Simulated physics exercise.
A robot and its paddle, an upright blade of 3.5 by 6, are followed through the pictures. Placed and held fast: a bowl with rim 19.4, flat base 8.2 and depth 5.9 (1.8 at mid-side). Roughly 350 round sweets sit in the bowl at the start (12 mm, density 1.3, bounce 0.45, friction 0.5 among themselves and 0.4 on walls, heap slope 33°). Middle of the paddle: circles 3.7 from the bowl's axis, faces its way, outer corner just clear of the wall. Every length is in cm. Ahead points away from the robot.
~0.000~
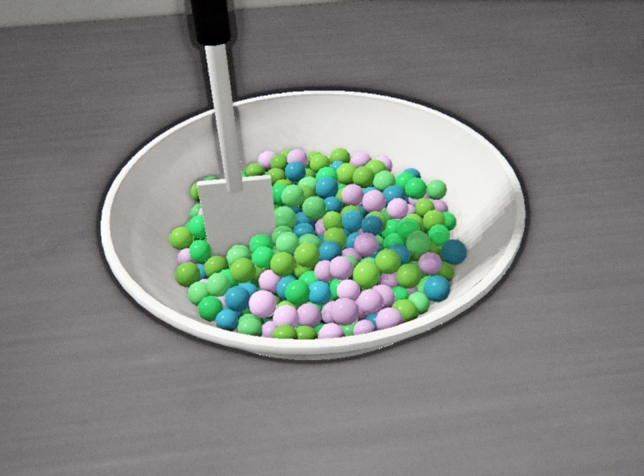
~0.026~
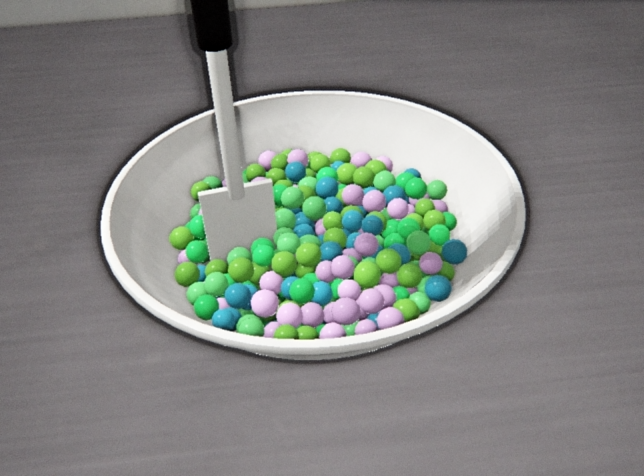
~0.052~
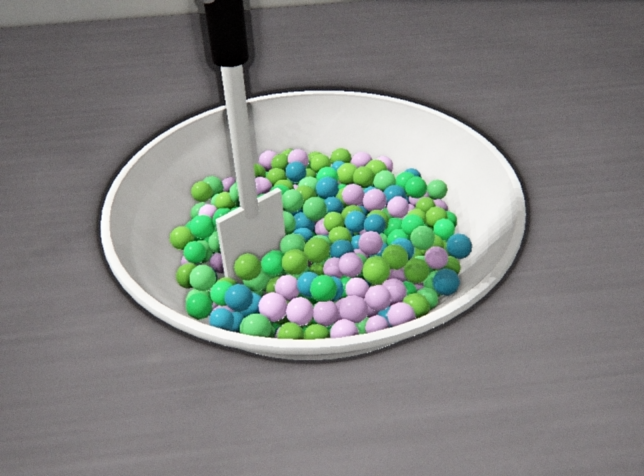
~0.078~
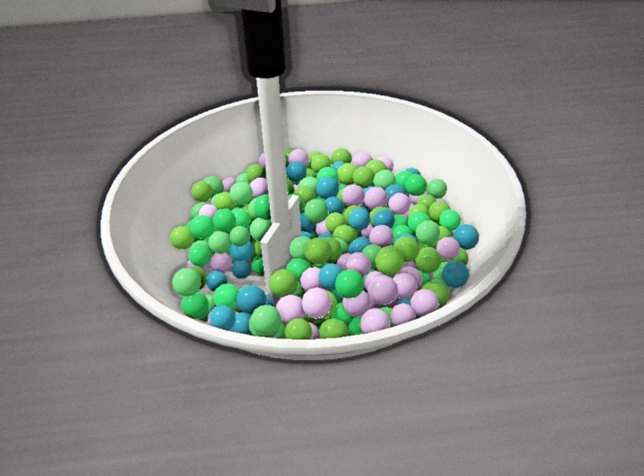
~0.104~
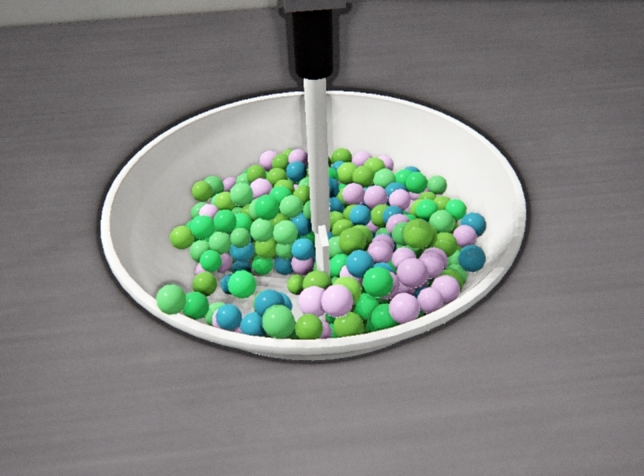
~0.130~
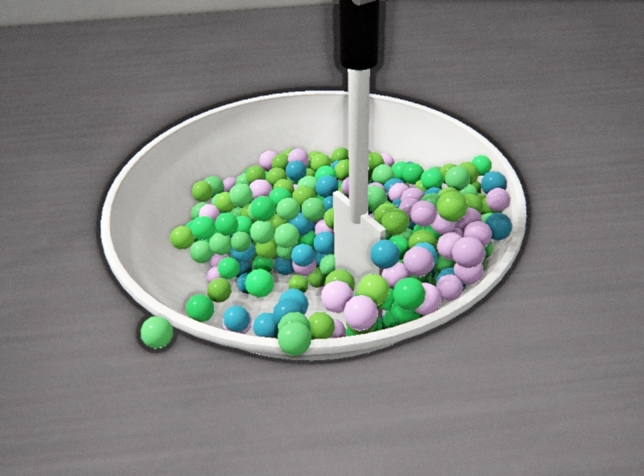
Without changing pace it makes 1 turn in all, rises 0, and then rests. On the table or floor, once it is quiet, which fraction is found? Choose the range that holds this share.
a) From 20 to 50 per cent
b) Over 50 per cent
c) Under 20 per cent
From 20 to 50 per cent.
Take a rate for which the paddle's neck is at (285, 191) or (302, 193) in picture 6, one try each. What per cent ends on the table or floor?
Roughly 10 and 15 percent, in that order.
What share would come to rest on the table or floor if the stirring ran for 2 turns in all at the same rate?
Then about 40 per cent.
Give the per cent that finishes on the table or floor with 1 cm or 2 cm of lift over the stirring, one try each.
Roughly 30 percent, then roughly 25 percent.
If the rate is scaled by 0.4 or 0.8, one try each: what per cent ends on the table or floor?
Roughly 0 and 20 per cent.
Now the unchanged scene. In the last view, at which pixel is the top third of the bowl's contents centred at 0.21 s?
The top third is centred near (416, 142) in the last picture.
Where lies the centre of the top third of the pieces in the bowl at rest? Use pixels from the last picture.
Somewhere close to (226, 268).
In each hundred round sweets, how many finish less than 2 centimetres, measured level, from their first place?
Near 5 % of the pieces.
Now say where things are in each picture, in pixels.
The first picture shows paddle neck at (230, 153), 0° round; upper third of the load around (320, 218), from x 180 to 455, top at y 160; 346 in the bowl.
The second picture shows paddle neck at (232, 160), 9° round; upper third of the load around (321, 222), from x 180 to 455, top at y 160.
The third picture shows paddle neck at (246, 177), 35° round; upper third of the load around (320, 230), from x 180 to 460, top at y 160.
The fourth picture shows paddle neck at (278, 190), 63° round; upper third of the load around (336, 250), from x 180 to 465, top at y 160.
The fifth picture shows paddle neck at (320, 192), 91° round; upper third of the load around (360, 248), from x 170 to 475, top at y 160; 344 in the bowl, 2 in flight or on the tool.
The sixth picture shows paddle neck at (359, 182), 119° round; upper third of the load around (400, 234), from x 155 to 500, top at y 160; 341 in the bowl, 5 in flight or on the tool.
By 0.21 s, 207° round, highest piece 11 above the table; 310 in the bowl, 1 on the table or floor, 35 in flight or on the tool.
By 0.29 s, 294° round, highest piece 10 above the table; 271 in the bowl, 20 on the table or floor, 55 in flight or on the tool.
By 0.53 s, 0° round, highest piece 6 above the table; 237 in the bowl, 109 on the table or floor.
By 1.23 s, 0° round, highest piece 5 above the table; 237 in the bowl, 109 on the table or floor.
Final count, 237 in the bowl, 109 on the table or floor. That is 32 % on the table or floor.
